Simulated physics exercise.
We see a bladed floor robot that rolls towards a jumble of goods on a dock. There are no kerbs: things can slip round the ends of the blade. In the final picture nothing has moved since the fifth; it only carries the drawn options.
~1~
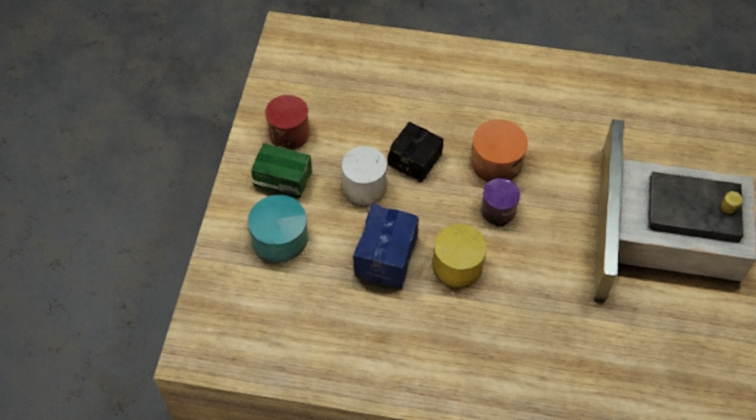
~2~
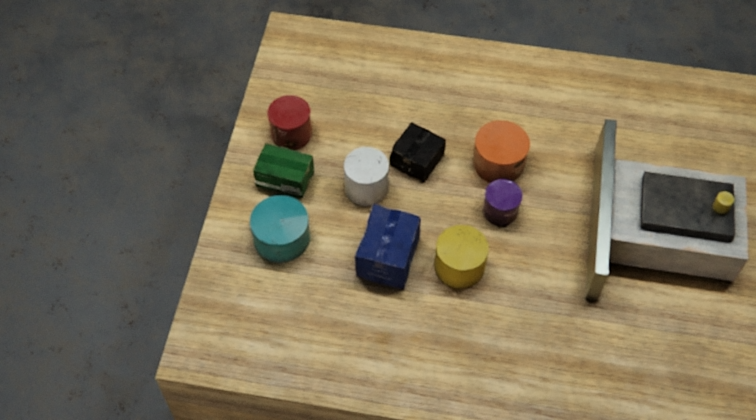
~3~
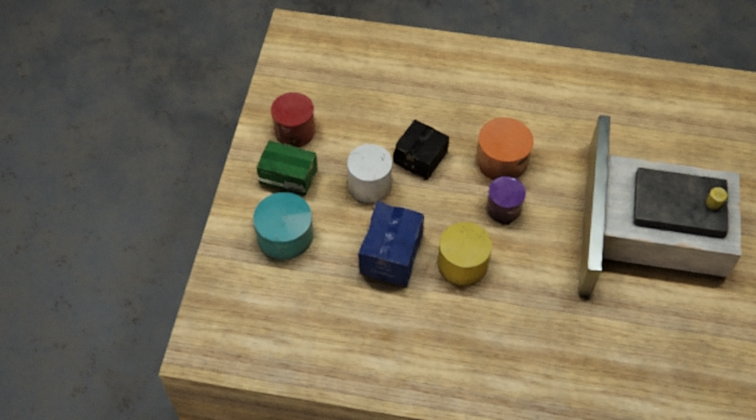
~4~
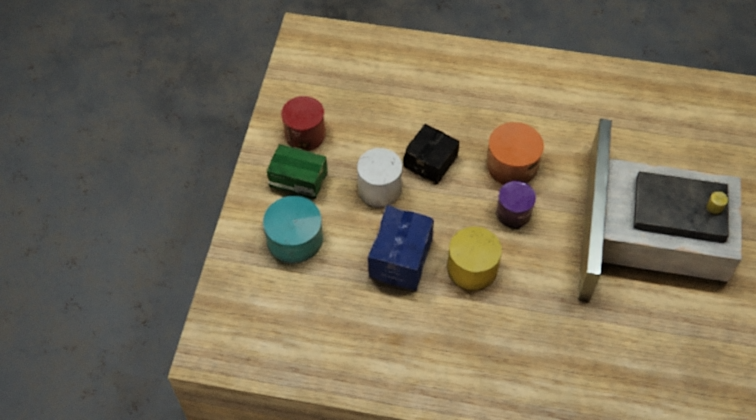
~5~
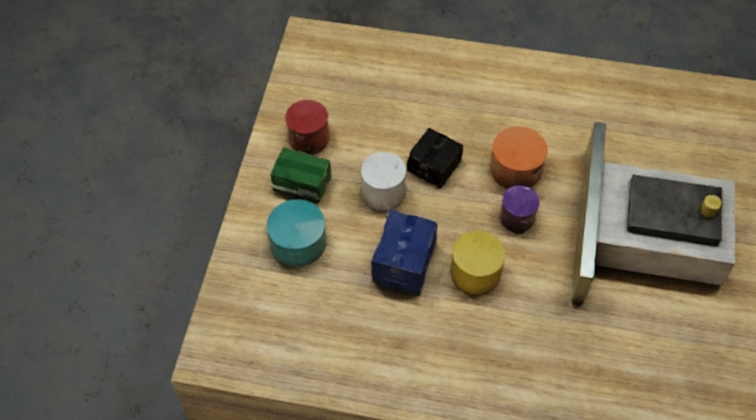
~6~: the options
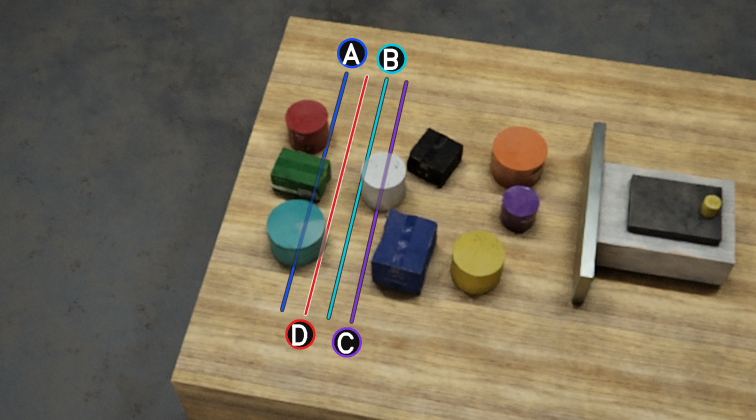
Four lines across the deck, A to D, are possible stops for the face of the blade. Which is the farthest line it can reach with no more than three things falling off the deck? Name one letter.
No farther than A.
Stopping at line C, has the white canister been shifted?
By then, yes.
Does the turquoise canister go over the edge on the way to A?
By then, yes.
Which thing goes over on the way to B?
It is the turquoise canister.
On the marked copy, A at (317, 183); B at (360, 189); C at (381, 193); D at (339, 186).
Following A. Soon after the start, robot (565, 191); blue box (396, 250); orange pail (463, 147).
Later, robot (462, 175); turquoise canister (245, 225); red pail (283, 122).
In the end, robot (390, 164); red pail over the edge; turquoise canister over the edge; three fallen.
As for the rest, B is within the limit but short; C is within the limit but short; D is within the limit but short.
